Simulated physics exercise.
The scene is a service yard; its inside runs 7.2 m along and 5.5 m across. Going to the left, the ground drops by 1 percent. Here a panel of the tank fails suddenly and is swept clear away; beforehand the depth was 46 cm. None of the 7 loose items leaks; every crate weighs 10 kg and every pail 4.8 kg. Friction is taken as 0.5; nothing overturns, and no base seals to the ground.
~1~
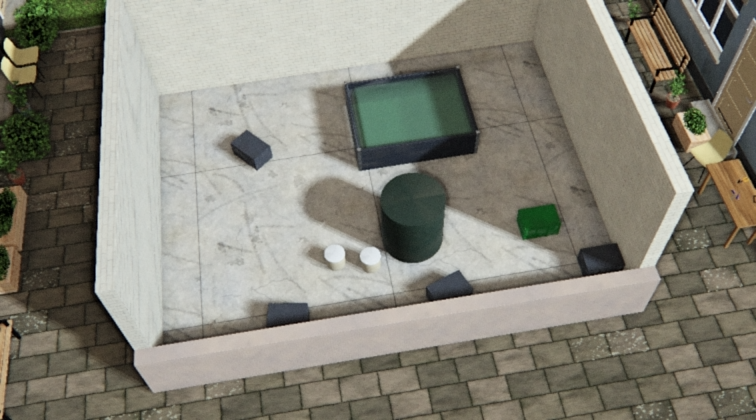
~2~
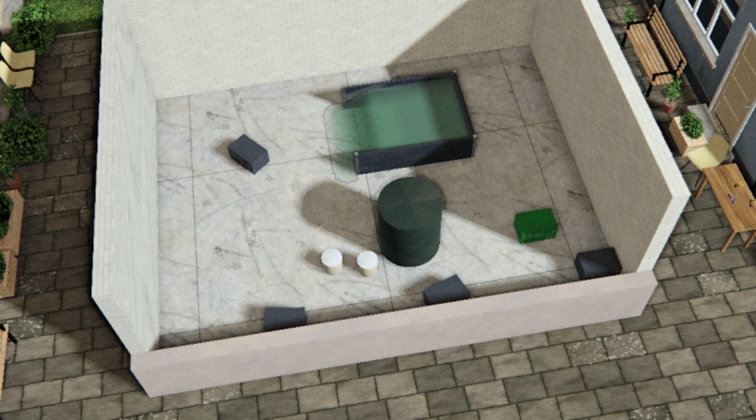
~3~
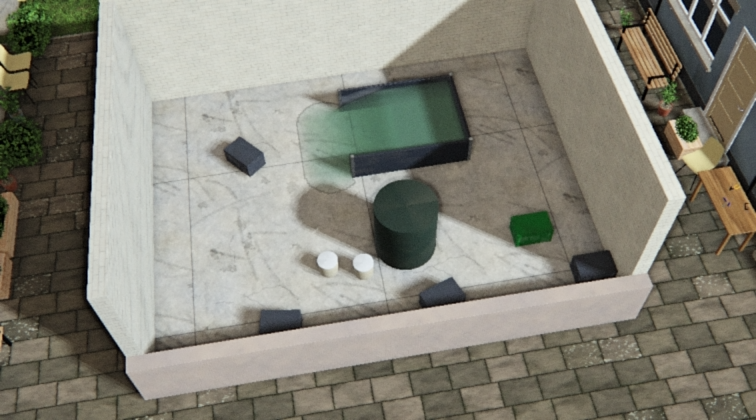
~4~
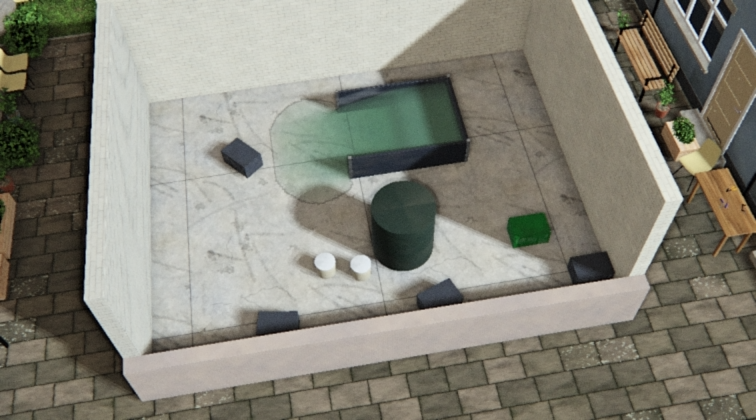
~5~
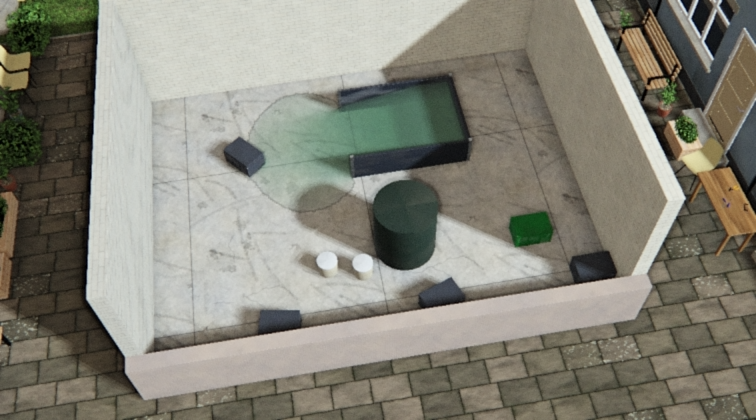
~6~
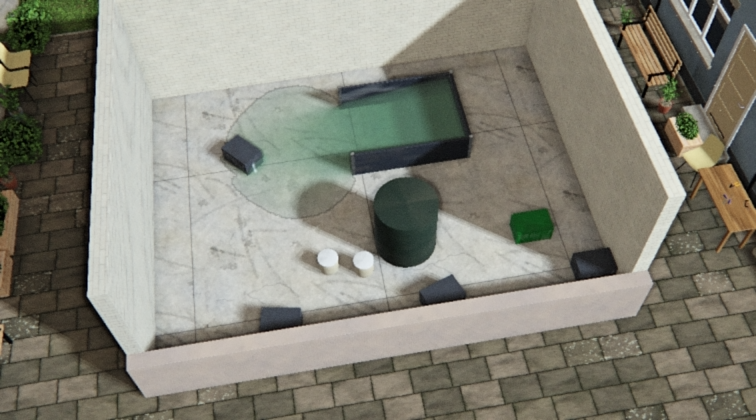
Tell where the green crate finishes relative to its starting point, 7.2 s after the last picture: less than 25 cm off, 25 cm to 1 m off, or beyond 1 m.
It keeps its spot.
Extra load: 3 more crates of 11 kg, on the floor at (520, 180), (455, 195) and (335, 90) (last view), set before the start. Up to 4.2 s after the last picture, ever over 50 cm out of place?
Result, in listed order: Not exceeded / not exceeded / not exceeded.
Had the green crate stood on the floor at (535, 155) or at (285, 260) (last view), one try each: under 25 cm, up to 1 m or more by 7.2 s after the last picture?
I'd expect that it remains where it was first and is pushed partway second.
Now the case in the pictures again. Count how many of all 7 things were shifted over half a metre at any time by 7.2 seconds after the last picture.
The number is 3.
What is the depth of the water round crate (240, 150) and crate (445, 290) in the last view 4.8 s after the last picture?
Around 13 cm and 2 cm.
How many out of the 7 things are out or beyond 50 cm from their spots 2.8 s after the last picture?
Tally: 1.
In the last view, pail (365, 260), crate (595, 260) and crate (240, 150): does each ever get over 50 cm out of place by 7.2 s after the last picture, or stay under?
Results in listed order: Falls short / falls short / exceeds.
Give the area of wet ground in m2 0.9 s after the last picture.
Some 15 m2 of it.
Then, 0.9 s after the last picture the green crate is near (533, 221), 0.0 m from its start, aground; 0 afloat.
Then, 2.8 s after the last picture the green crate is near (533, 221), 0.0 m from its start, aground; 1 afloat.
Then, 4.8 s after the last picture the green crate is near (533, 221), 0.0 m from its start, aground; 1 afloat.
Then, 7.2 s after the last picture the green crate is near (533, 221), 0.0 m from its start, aground; 2 afloat.
